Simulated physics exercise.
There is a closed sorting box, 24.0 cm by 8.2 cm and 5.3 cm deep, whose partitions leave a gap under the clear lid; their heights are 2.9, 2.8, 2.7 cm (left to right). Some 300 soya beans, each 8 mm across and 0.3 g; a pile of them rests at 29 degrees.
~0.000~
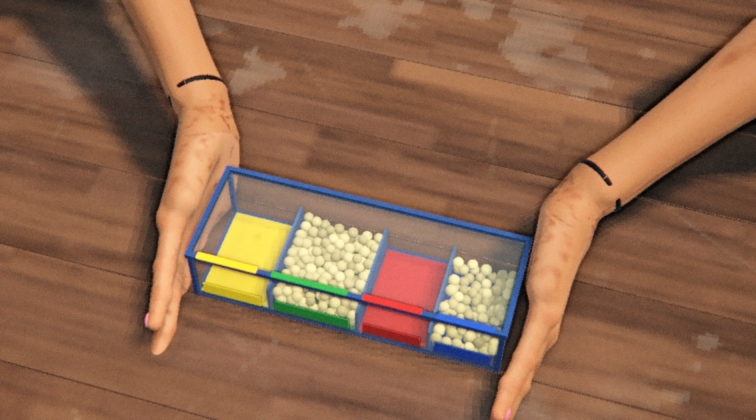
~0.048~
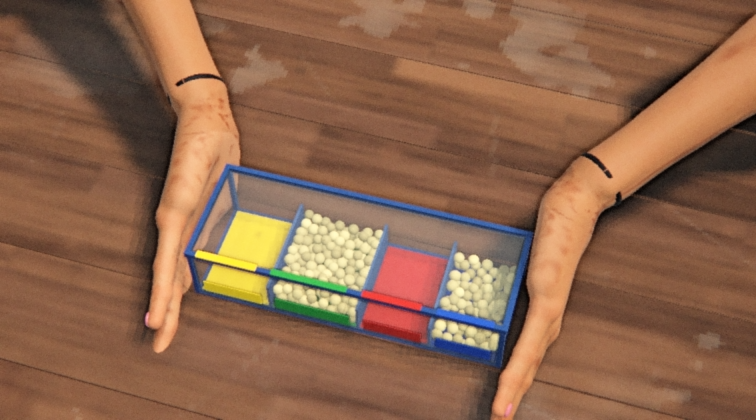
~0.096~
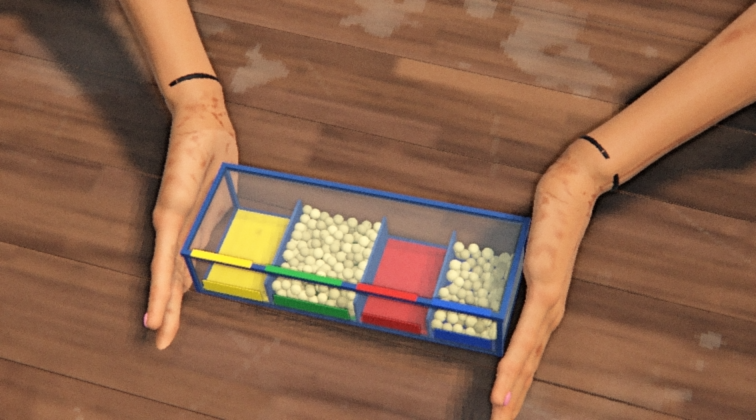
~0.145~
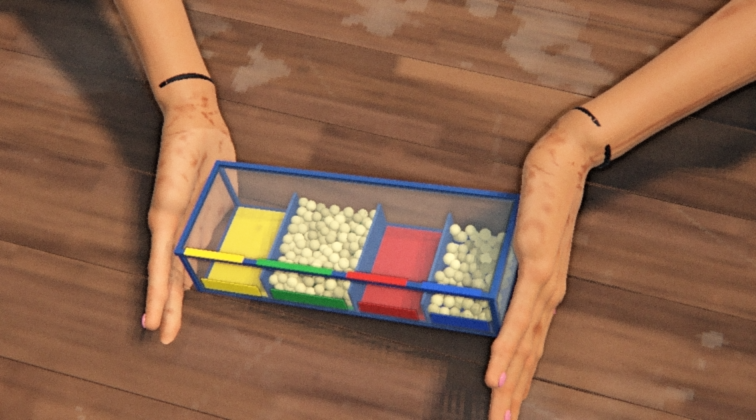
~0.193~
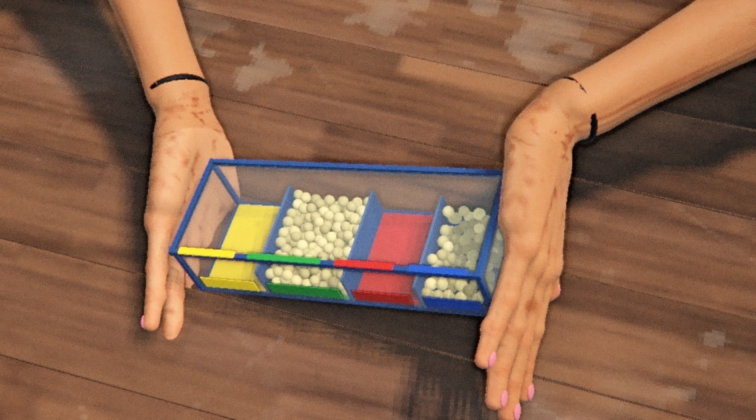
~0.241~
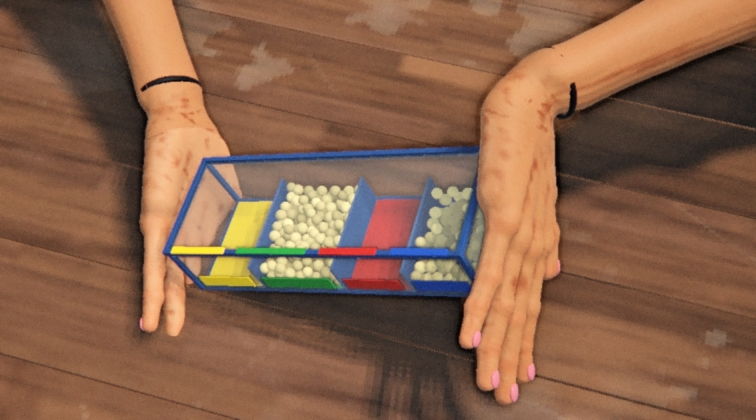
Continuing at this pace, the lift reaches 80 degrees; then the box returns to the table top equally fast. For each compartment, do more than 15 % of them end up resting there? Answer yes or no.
Red compartment: No, blue compartment: No, green compartment: Yes, yellow compartment: Yes.
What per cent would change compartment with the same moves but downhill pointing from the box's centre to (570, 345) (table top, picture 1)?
My guess is roughly 45 percent.
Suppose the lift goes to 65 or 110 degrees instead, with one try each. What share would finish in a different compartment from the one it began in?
Around 25 and 95 in a hundred, respectively.
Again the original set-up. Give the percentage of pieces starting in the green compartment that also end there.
It works out to near 50 percent.
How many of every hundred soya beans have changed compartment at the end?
About 60 per cent.
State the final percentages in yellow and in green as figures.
Yellow 45 %, green 40 %.
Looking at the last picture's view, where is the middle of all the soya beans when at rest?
My guess is close to (295, 270).
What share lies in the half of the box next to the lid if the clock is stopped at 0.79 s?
Roughly 50 per cent.
Then, at 0.79 s, tilt 78 degrees; red 10 %, blue 20 %, green 50 %, yellow 20 %.
Then, at 1.15 s, tilt 32 degrees; red 5 %, blue 10 %, green 40 %, yellow 45 %.
After 1.60 s, tilt 0 degrees; red 5 %, blue 10 %, green 40 %, yellow 45 %.
At rest (2.1 s), red 5 %, blue 10 %, green 40 %, yellow 45 %.
